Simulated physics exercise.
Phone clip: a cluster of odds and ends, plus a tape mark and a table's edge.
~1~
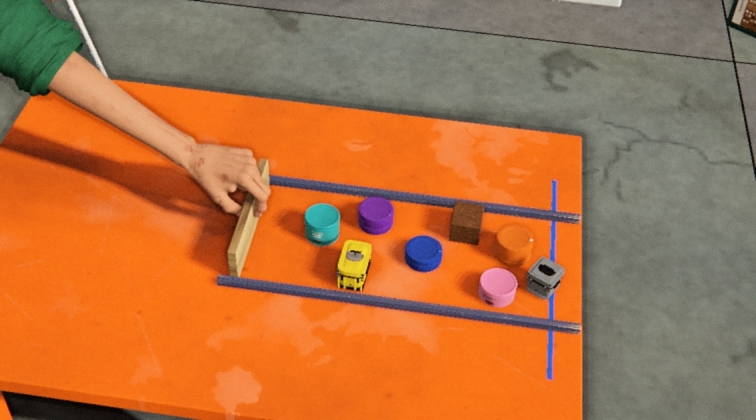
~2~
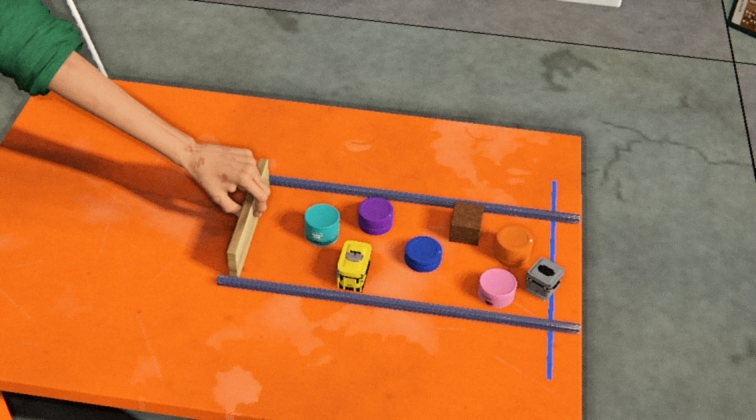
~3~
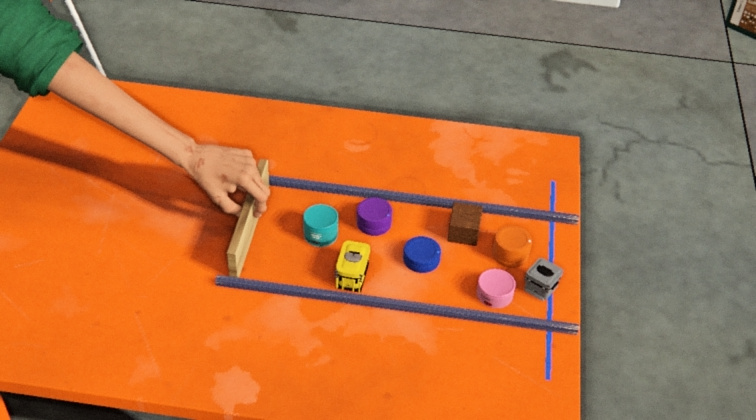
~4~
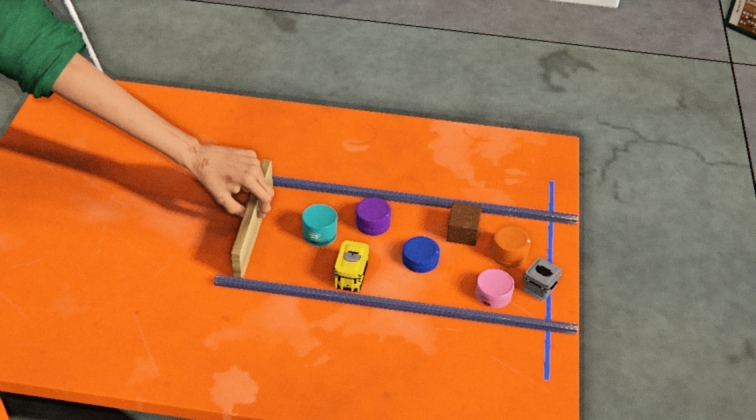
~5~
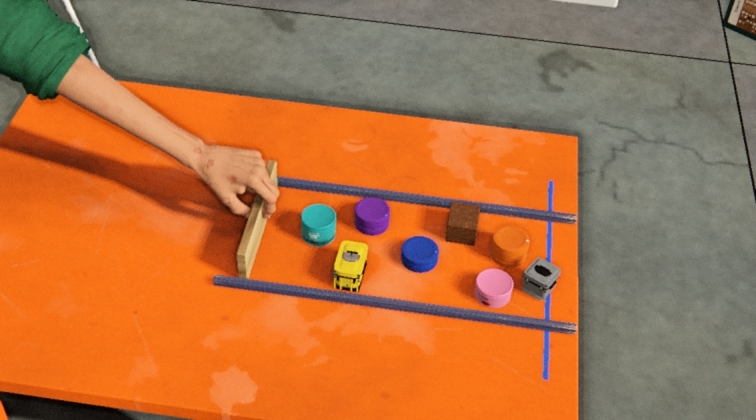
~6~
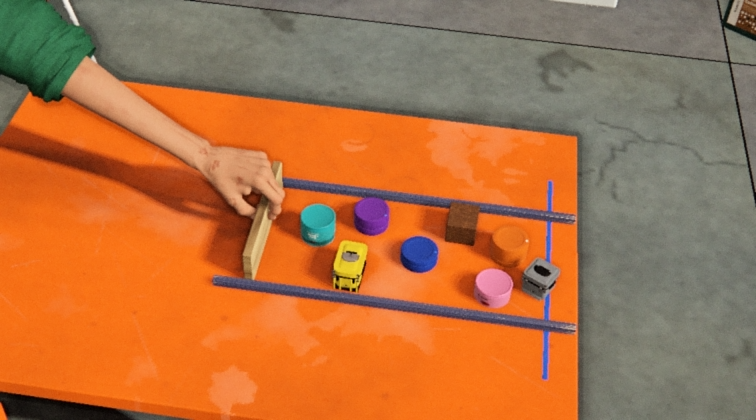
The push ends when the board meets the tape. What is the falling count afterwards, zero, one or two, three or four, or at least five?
Afterwards the falling count is at least five.
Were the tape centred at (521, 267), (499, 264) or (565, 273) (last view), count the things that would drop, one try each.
Try 1: 2; try 2: 0; try 3: 7.
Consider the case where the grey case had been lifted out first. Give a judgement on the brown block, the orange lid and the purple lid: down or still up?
Brown block: Down; orange lid: Down; purple lid: Still up.
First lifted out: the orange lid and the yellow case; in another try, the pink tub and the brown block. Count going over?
The number fallen is 3, and in the other try 3.
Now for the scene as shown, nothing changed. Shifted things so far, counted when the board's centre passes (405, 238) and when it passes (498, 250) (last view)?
At the first spot the count is 4, and at the second it is 8.
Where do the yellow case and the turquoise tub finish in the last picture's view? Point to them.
The yellow case ends at (562, 294) and the turquoise tub at (567, 259).
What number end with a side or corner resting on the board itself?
That comes to 3.
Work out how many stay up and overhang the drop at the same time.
The count is 2.
Soon after, none off yet; grey case at rest near (540, 279); orange lid at rest near (509, 246); pink tub at rest near (493, 289).
After that, none off yet; grey case at rest near (540, 279); orange lid at rest near (510, 247); pink tub moving near (496, 290).
And then, none off yet; grey case displaced about its own width near (571, 291); orange lid displaced well along near (573, 260); pink tub displaced about its own width near (542, 304).
In the end, the number that fall off is five or more; gone, blue lid, brown block, pink tub, orange lid and grey case.
